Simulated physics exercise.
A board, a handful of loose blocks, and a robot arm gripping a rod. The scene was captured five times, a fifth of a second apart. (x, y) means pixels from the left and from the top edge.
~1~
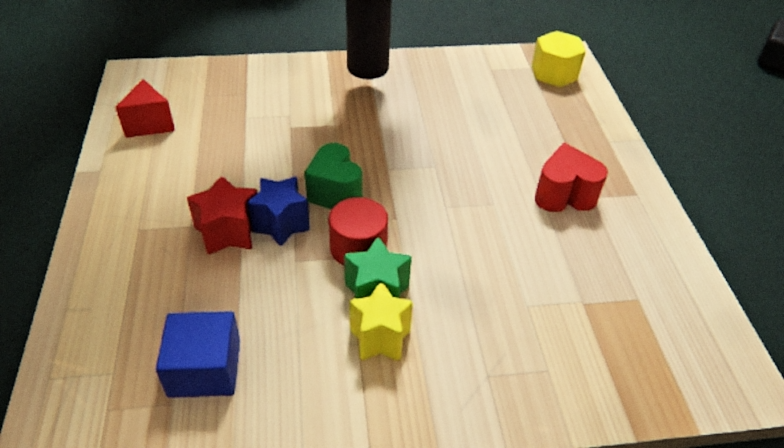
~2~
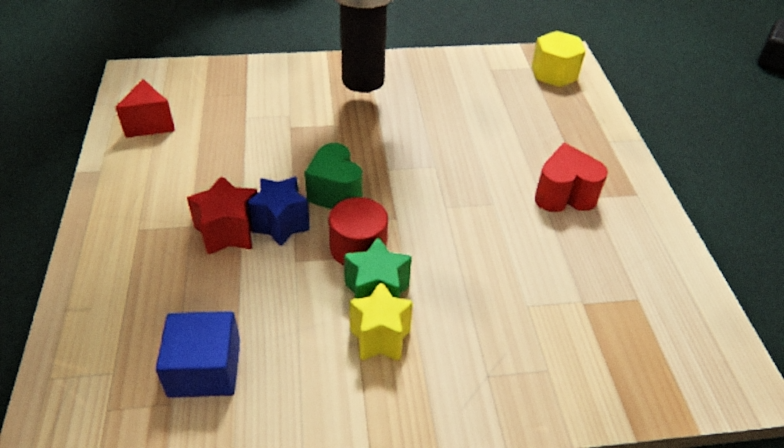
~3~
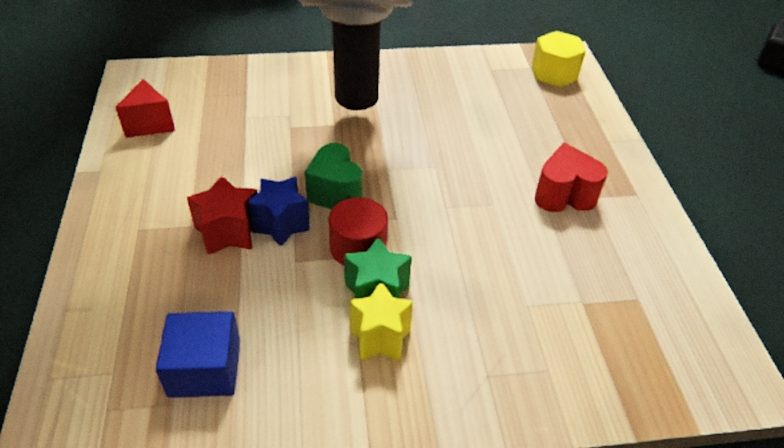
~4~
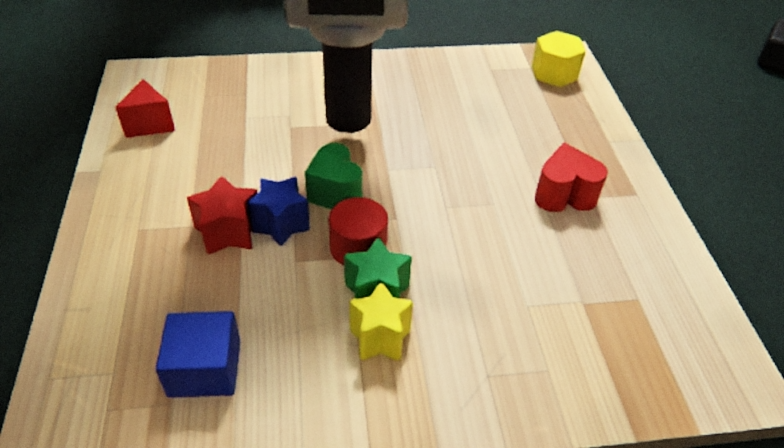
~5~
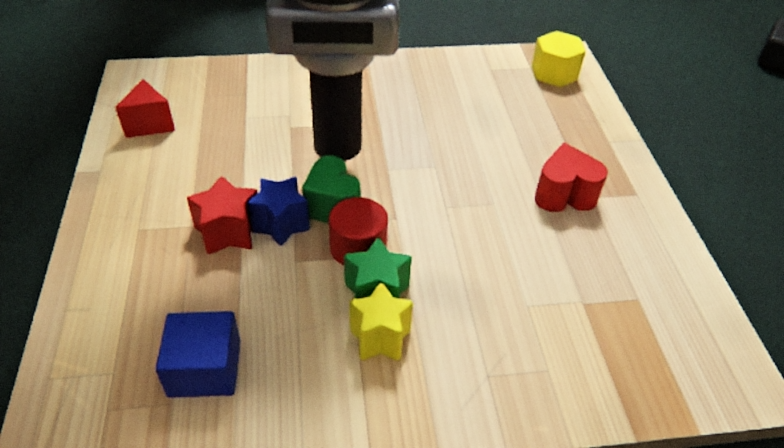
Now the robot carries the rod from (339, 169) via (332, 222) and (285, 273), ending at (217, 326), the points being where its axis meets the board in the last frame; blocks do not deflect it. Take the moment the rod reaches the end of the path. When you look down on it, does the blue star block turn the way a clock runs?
Going by the path, yes.
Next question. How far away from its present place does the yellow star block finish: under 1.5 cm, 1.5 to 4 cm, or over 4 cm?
It's set to move 1.5-4 cm.
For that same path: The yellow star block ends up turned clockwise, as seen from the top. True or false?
That statement is accurate.
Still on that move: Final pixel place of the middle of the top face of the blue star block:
It should be at about (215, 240).
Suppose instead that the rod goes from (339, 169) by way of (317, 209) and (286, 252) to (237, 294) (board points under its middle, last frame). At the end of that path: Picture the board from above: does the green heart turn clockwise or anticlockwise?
Counterclockwise from above.
What follows on the original path. One third of the way, rod (331, 201); red star block (217, 199); blue star block (269, 209), turned 40° clockwise; green heart (317, 229), turned 40° anticlockwise; red cylinder (377, 250); yellow star block (389, 332), turned 25° clockwise.
Two thirds of the way, rod (281, 253); red star block (208, 199), turned 20° clockwise; blue star block (232, 234), turned 110° clockwise; green heart (283, 284), turned 70° anticlockwise; red cylinder (377, 251); yellow star block (389, 333), turned 25° clockwise.
At the end, rod (212, 305); blue square (184, 351), turned 15° clockwise; red star block (206, 199), turned 20° clockwise; blue star block (214, 242), turned 150° clockwise; green heart (267, 311), turned 120° anticlockwise; red cylinder (377, 251); yellow star block (389, 333), turned 25° clockwise.
